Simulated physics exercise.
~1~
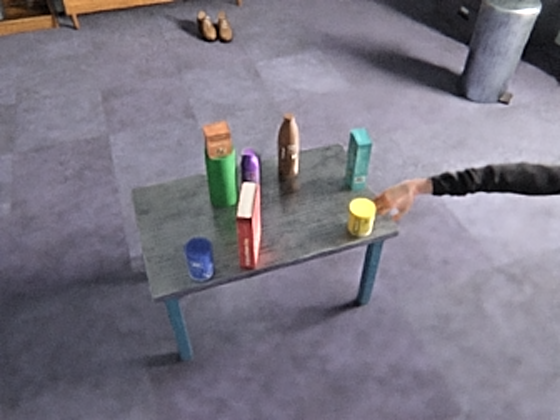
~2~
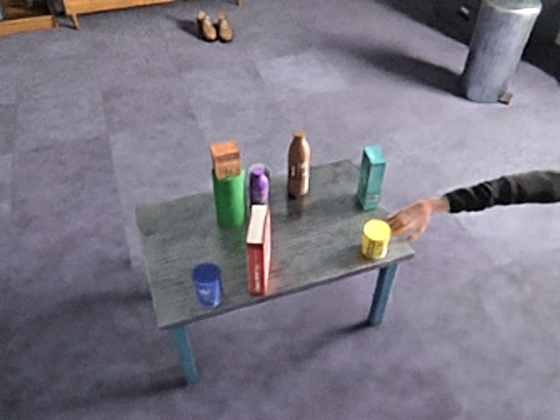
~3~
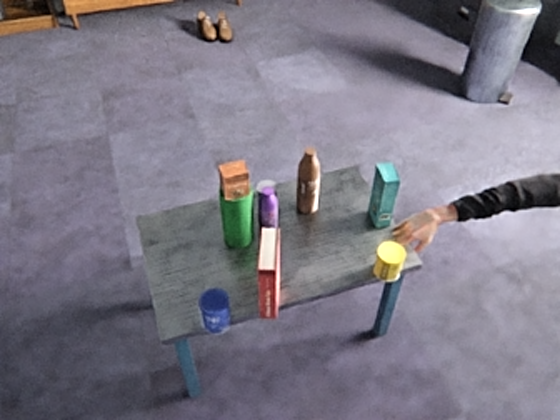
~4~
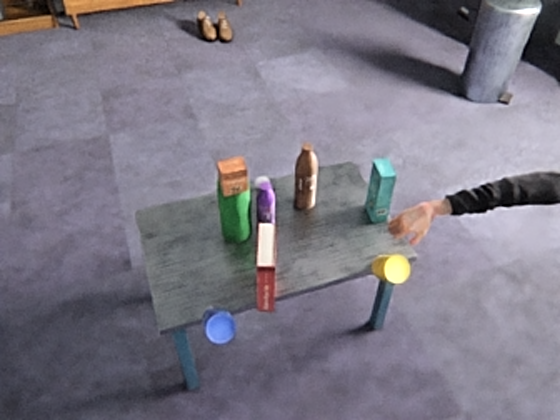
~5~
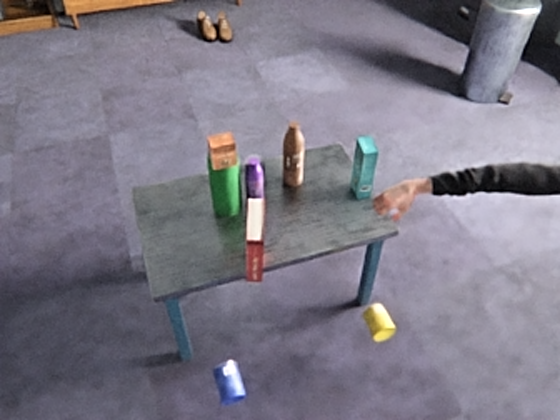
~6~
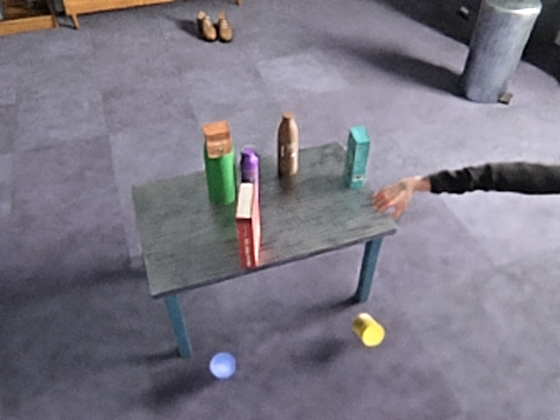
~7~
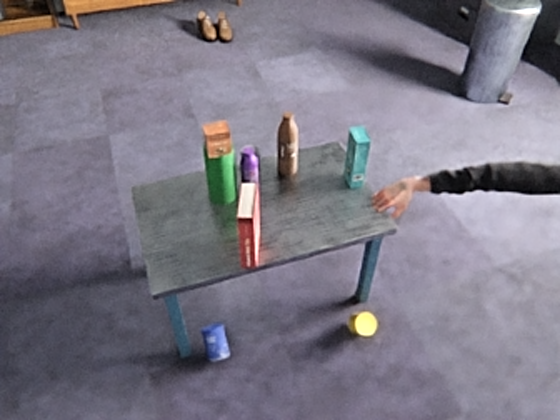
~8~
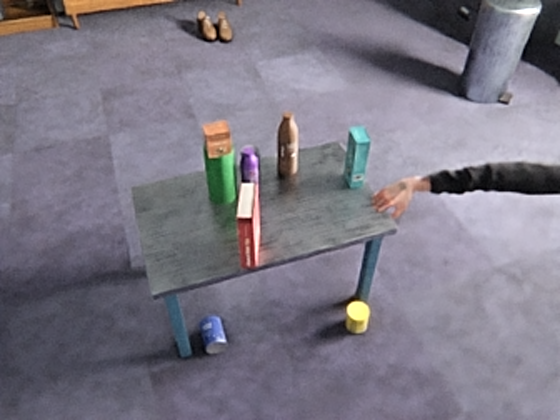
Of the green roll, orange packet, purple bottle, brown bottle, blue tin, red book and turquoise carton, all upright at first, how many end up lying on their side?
Just one of them ends up on its side, the blue tin, which drops off the front of the table and lies on the floor.
